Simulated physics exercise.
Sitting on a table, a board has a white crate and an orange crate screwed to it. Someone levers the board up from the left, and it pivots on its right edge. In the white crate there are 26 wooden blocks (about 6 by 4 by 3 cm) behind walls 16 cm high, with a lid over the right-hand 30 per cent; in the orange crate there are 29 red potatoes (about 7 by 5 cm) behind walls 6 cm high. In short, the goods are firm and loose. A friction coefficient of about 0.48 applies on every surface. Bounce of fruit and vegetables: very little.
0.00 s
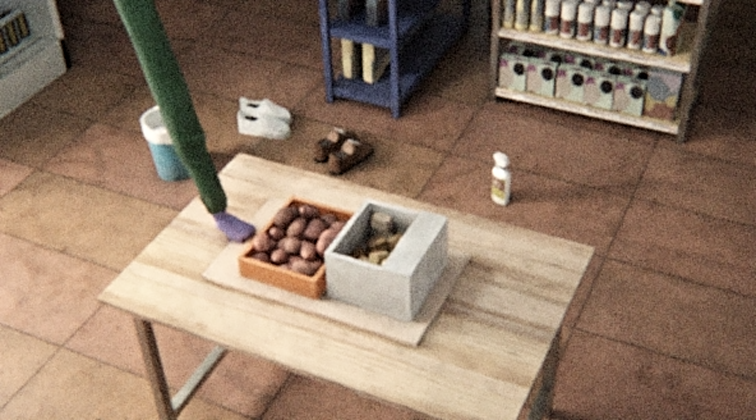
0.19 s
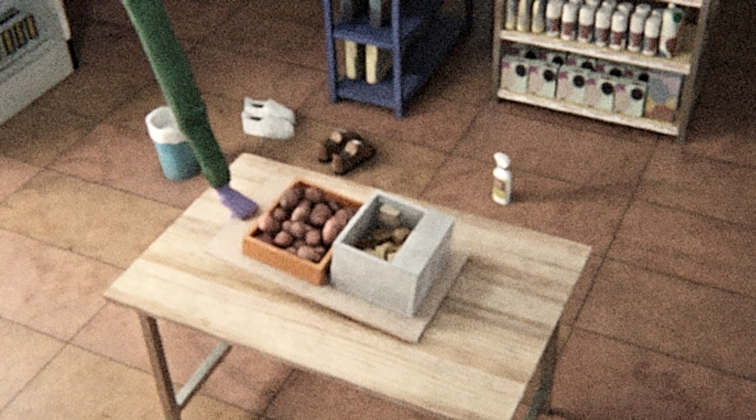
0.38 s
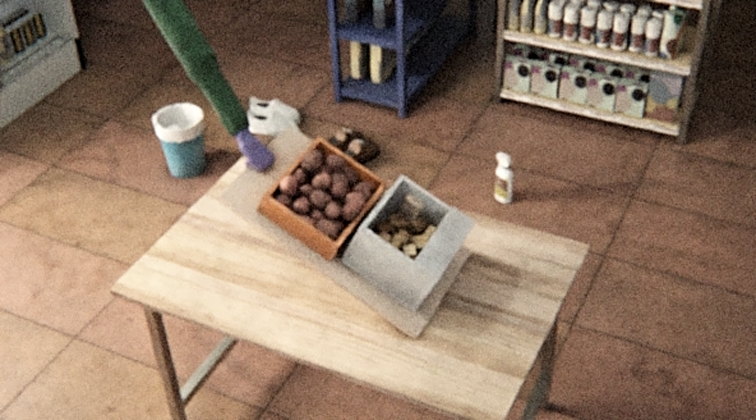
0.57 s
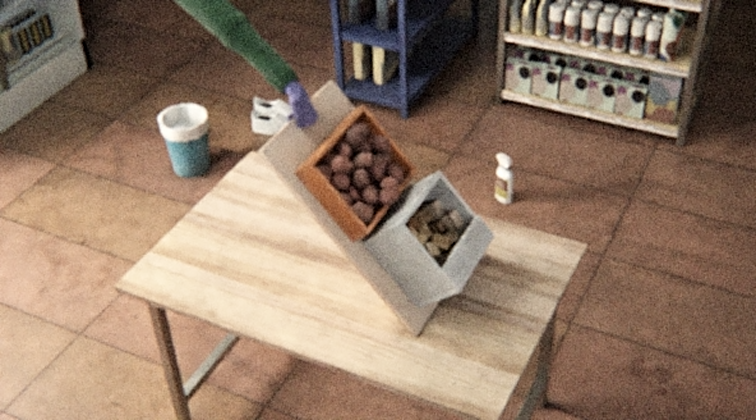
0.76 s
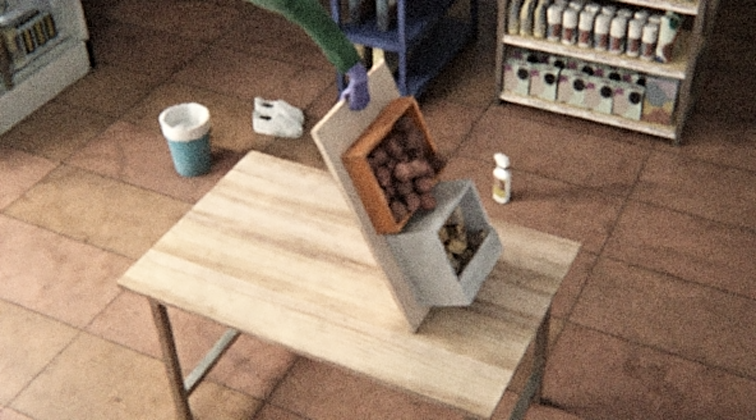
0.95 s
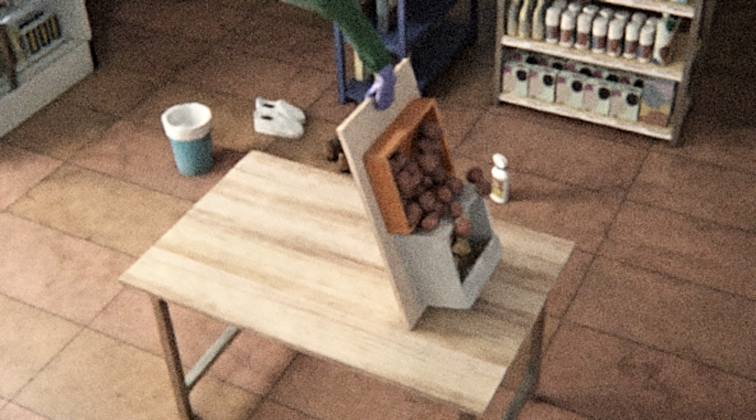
A green-sleeved arm with a purple-gloved hand reaches in from the upper left over a pale wooden table, seen from above in a brown-tiled room with stocked shelves behind. On the table, a board carries an orange crate of reddish potatoes beside a partly covered white crate of wooden blocks. The hand raises the board's left side steeply about its right edge, potatoes begin leaving the orange crate, and the camera shifts slightly.
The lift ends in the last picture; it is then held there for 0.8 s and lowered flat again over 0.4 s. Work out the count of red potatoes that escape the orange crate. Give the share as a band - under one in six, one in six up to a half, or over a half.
Over a half escape.
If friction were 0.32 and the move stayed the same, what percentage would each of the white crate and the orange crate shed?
White crate 0, orange crate 60 per cent.
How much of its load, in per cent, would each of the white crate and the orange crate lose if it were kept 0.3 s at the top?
White crate 0%, orange crate 70%.
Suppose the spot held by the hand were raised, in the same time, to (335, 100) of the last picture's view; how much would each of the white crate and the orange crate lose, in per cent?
In that case white crate sheds 0 percent of its load and orange crate sheds 30 percent.
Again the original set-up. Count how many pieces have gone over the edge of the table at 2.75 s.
About 6.
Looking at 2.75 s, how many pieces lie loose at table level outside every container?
Count of pieces: About 8.
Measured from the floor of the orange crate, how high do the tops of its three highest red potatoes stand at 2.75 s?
6 cm, more or less.
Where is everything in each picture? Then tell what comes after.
In the first picture (each is followed by its nearest rim corner in this view; the camera moves round a little), orange crate, (312, 279); white crate, (406, 276); 0° from level; none out.
The second picture shows orange crate, (317, 267); white crate, (414, 274); 8° from level.
The third picture shows orange crate, (335, 244); white crate, (434, 277); 26° from level.
The fourth picture shows orange crate, (367, 229); white crate, (455, 288); 48° from level.
The fifth picture shows orange crate, (397, 228); white crate, (466, 300); 66° from level; 5 out, the lowest potato at (426, 202).
The sixth picture shows orange crate, (409, 230); white crate, (466, 304); 74° from level; 9 out, the lowest potato at (436, 211).
After 1.24 s, tilt 74°; white crate 26 in, 0 out and orange crate 15 in, 14 out.
After 1.60 s, tilt 74°; white crate 26 in, 0 out and orange crate 14 in, 15 out.
After 2.10 s, tilt 3°; white crate 26 in, 0 out and orange crate 8 in, 21 out.
When it is over (at 2.75 s), white crate 26 in, 0 out and orange crate 8 in, 21 out. Asked share, 21 of 29, 72 per cent.
